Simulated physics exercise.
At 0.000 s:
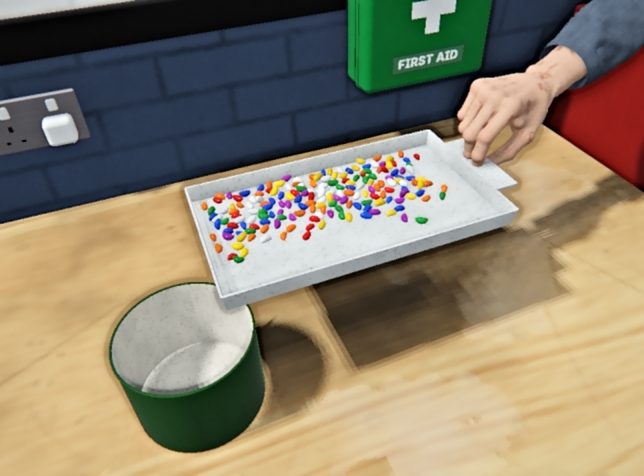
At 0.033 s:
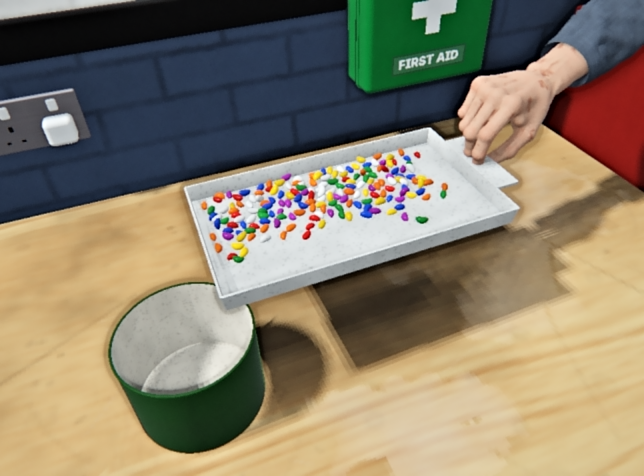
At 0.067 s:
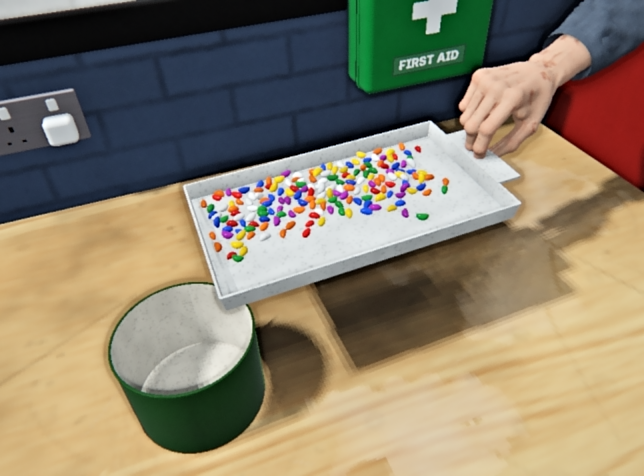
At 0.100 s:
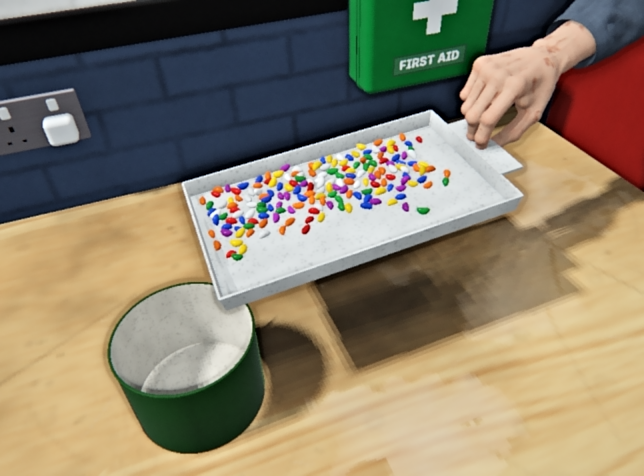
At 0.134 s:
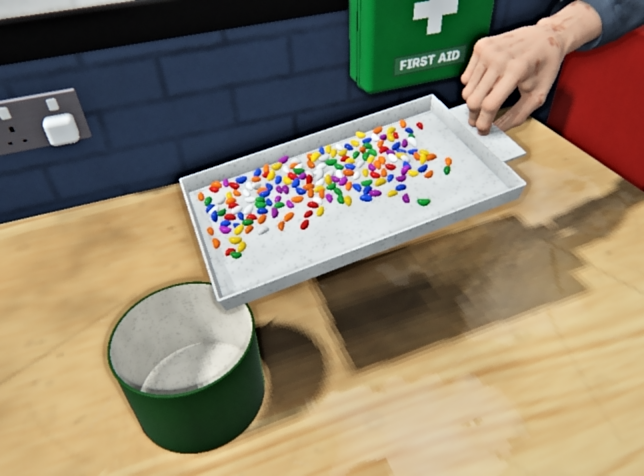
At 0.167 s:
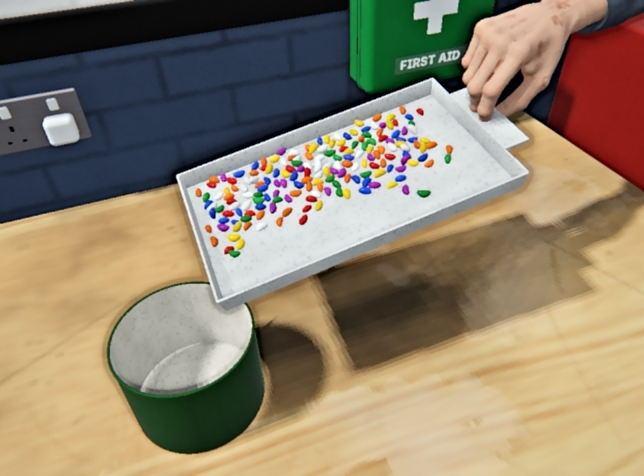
In this clip, a hand grips the right end of a shallow white tray scattered with colourful jelly beans, gradually raising that end while the left end stays low beside an empty green pot on a wooden table.
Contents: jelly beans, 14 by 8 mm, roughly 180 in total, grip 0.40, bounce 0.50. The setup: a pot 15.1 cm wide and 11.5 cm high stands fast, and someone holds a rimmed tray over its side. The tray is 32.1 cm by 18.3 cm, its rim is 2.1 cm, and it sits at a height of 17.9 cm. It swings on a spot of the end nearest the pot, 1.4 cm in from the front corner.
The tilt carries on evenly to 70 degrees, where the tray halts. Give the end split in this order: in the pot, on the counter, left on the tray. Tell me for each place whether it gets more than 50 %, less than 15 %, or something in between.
At the end, pot: A noticeable amount; counter: A noticeable amount; tray: A noticeable amount.
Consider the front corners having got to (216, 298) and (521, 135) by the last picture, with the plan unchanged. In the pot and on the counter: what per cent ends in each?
The pot gets 45 and the counter 20.
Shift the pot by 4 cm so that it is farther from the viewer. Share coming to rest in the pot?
Estimated share: Around 5 in a hundred.
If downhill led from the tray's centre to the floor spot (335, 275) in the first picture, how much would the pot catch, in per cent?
Something like 0 in a hundred.
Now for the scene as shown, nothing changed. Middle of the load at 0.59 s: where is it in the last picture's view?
(224, 239) or thereabouts.
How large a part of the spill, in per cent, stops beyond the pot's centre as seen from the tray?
Some 90 per cent.
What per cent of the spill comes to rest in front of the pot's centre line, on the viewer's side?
90 %.
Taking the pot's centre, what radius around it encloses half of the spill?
Close to 22 cm, give or take.
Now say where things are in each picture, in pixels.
In the first picture, tray tilt 0 degrees, front corners at (224, 295) and (514, 208); middle of the pieces at (322, 200); pot at (183, 333).
In the second picture, tray tilt 1 degrees, front corners at (223, 295) and (515, 207); middle of the pieces at (323, 199).
In the third picture, tray tilt 2 degrees, front corners at (222, 295) and (517, 202); middle of the pieces at (322, 196).
In the fourth picture, tray tilt 5 degrees, front corners at (222, 296) and (519, 194), lowest corner left front; middle of the pieces at (322, 191).
In the fifth picture, tray tilt 8 degrees, front corners at (221, 297) and (522, 183), lowest corner left front; middle of the pieces at (321, 183).
In the sixth picture, tray tilt 12 degrees, front corners at (219, 298) and (524, 172), lowest corner left front; middle of the pieces at (319, 176); pot at (182, 333). The tray's pace is about 115 degrees a second.
After 0.42 s, tilt 41 degrees; the tray holds 100 %, the pot 0 %.
After 0.59 s, tilt 60 degrees; the tray holds 100 %, the pot 0 %.
Then, at 0.88 s, tilt 70 degrees; the tray holds 35 %, the pot 25 %.
By 2.4 s all is still; pot 35 %, counter 35 %, tray 30 %.
